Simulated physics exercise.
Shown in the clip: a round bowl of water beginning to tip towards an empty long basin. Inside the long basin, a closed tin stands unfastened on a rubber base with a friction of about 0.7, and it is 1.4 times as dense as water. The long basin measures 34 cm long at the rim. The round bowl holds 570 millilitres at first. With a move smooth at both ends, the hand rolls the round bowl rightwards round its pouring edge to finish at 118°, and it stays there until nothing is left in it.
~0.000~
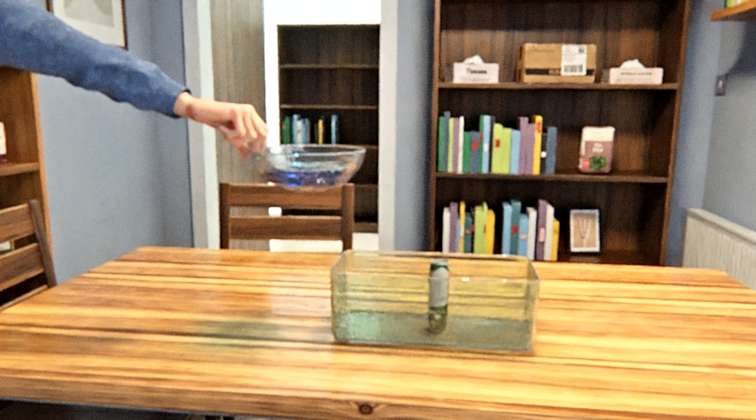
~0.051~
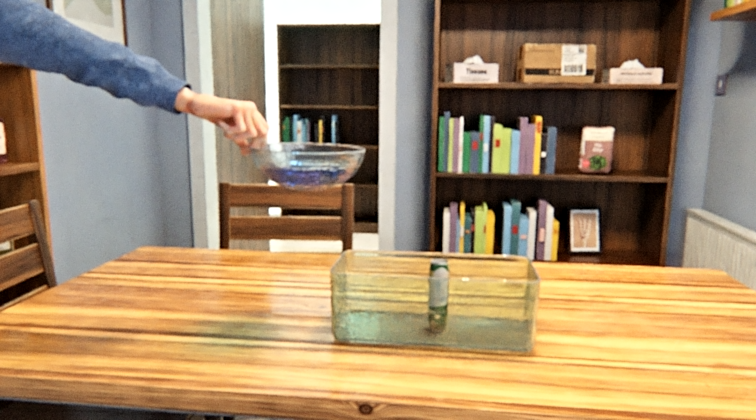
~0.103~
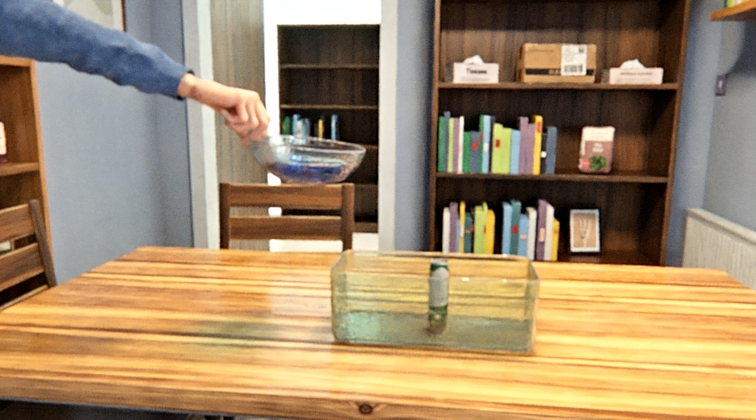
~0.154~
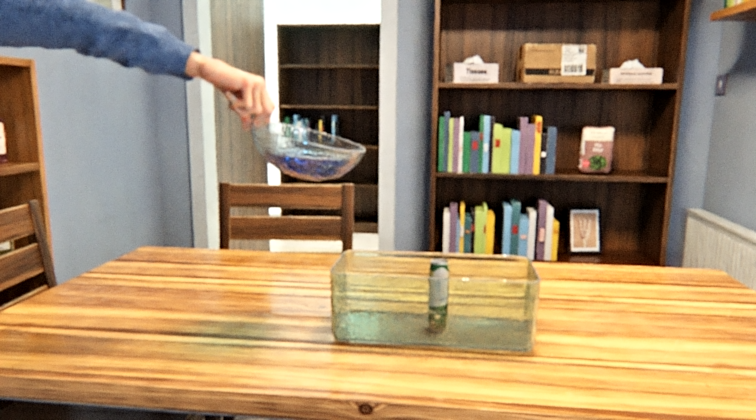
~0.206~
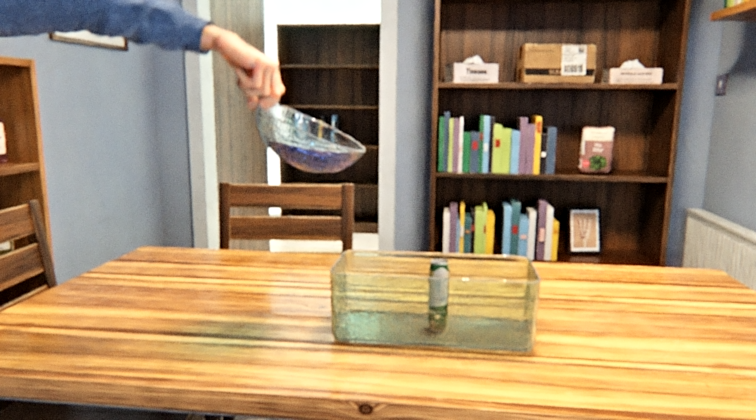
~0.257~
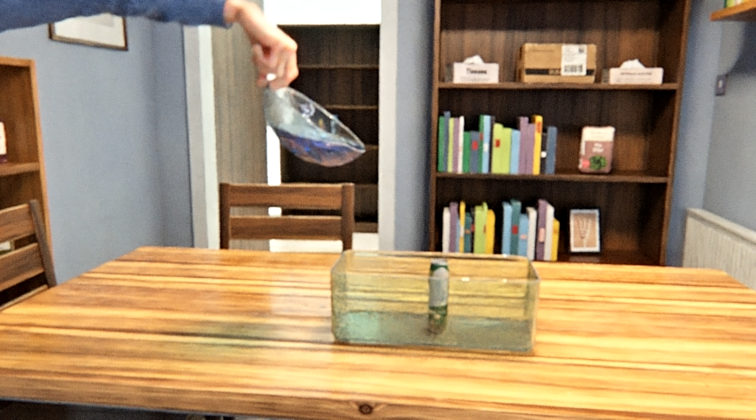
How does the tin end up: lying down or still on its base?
It ends up still on its base.
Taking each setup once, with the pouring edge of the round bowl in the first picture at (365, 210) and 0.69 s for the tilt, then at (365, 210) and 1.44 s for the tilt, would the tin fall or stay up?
Trial 1 - tin tips; trial 2 - tin stays standing.
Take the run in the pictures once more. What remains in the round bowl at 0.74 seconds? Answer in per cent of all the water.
Near 0 percent, more or less.
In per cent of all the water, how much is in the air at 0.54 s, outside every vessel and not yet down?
My guess is roughly 90 %.
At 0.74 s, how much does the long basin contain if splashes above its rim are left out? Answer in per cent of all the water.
Around 96 per cent of the whole.
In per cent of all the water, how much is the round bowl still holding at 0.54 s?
I'd put it near 3 percent.
By 0.54 s the tilt is 104° and 3 per cent is still to pour; the tin stands where it began.
By 0.74 s the tilt is 118° and 0 per cent is still to pour; the tin stands where it began.
By 0.96 s the tilt is 118° and 0 per cent is still to pour; the tin stands where it began.
By 1.19 s the tilt is 118° and 0 per cent is still to pour; the tin stands where it began.
At rest the tin stands where it began.
